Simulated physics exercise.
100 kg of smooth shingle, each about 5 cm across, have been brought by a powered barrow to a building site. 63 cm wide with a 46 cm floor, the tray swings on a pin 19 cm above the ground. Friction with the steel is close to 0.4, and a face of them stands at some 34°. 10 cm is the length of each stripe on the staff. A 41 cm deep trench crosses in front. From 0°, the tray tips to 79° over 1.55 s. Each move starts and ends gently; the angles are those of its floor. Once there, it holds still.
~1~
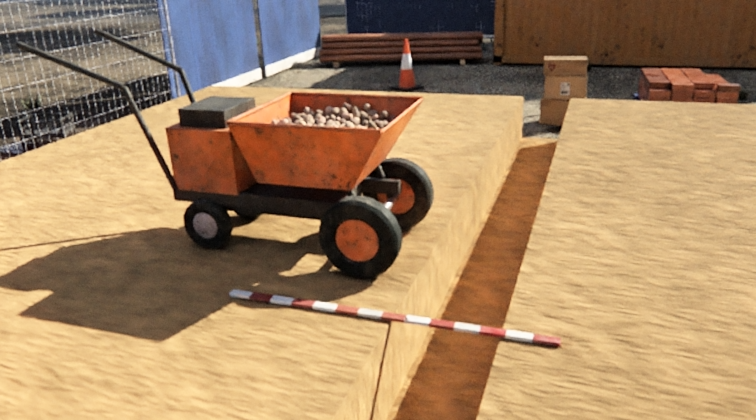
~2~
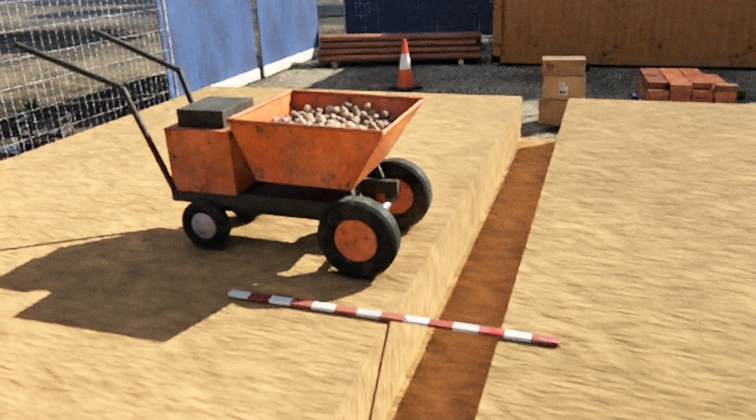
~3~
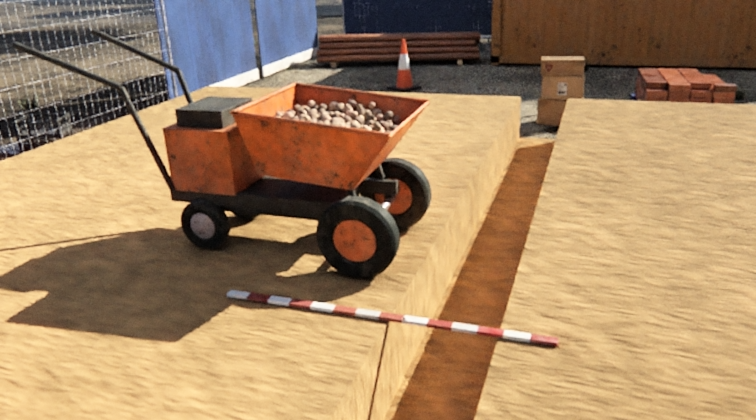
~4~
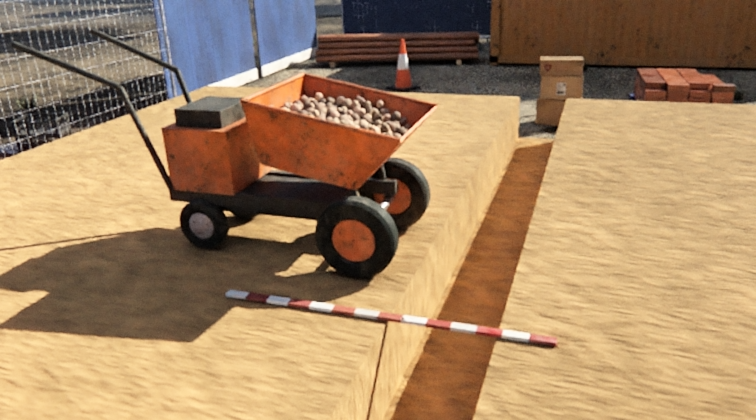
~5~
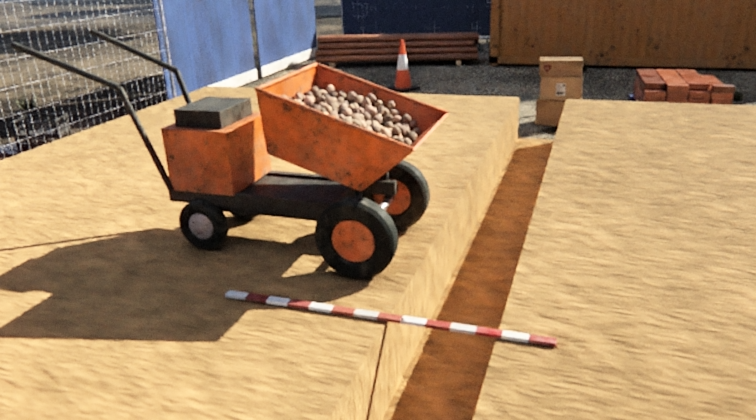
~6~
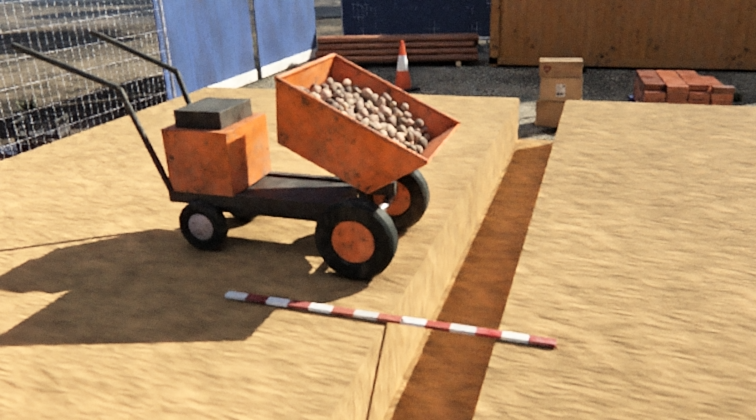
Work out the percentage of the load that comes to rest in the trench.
It works out at about 55 per cent of the load.
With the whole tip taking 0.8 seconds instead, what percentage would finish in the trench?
Estimate: About 40 %.
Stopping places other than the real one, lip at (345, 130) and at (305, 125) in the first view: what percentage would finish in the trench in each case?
I'd expect some 100 per cent, then some 100.
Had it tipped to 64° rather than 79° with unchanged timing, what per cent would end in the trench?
Expect roughly 55 per cent.
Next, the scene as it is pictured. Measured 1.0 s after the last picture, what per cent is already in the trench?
At that moment: Approx. 25 %.
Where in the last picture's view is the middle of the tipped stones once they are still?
Roughly at (509, 323).
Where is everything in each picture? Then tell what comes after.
In the first frame, the tray is at 0°, its lip at (382, 132); the top of the load is at (346, 114).
In the second frame, the tray is at 1°, its lip at (383, 133); the top of the load is at (343, 112).
In the third frame, lip at (390, 136), floor tilted 5°, highest stones at (331, 109).
In the fourth frame, lip at (400, 141), floor tilted 11°, highest stones at (310, 104).
In the fifth frame, the tray is at 18°, its lip at (413, 150); the top of the load is at (316, 94).
In the sixth frame, the tray is at 26°, its lip at (428, 162); the top of the load is at (331, 87).
Then, 0.6 s after the last picture the floor is at 67°, 98 % in the tray, 2 % in the trench; the foremost stones are at (499, 232).
Then, 1.0 s after the last picture the floor is at 79°, 37 % in the tray, 27 % in the trench, 36 % past the trench; the foremost stones are at (650, 297).
Then, 1.4 s after the last picture the floor is at 79°, 11 % in the tray, 43 % in the trench, 46 % past the trench; the foremost stones are at (740, 315).
Then, 3.3 s after the last picture the floor is at 79°, 0 % in the tray, 55 % in the trench, 45 % past the trench; the foremost stones are past the picture's edge.
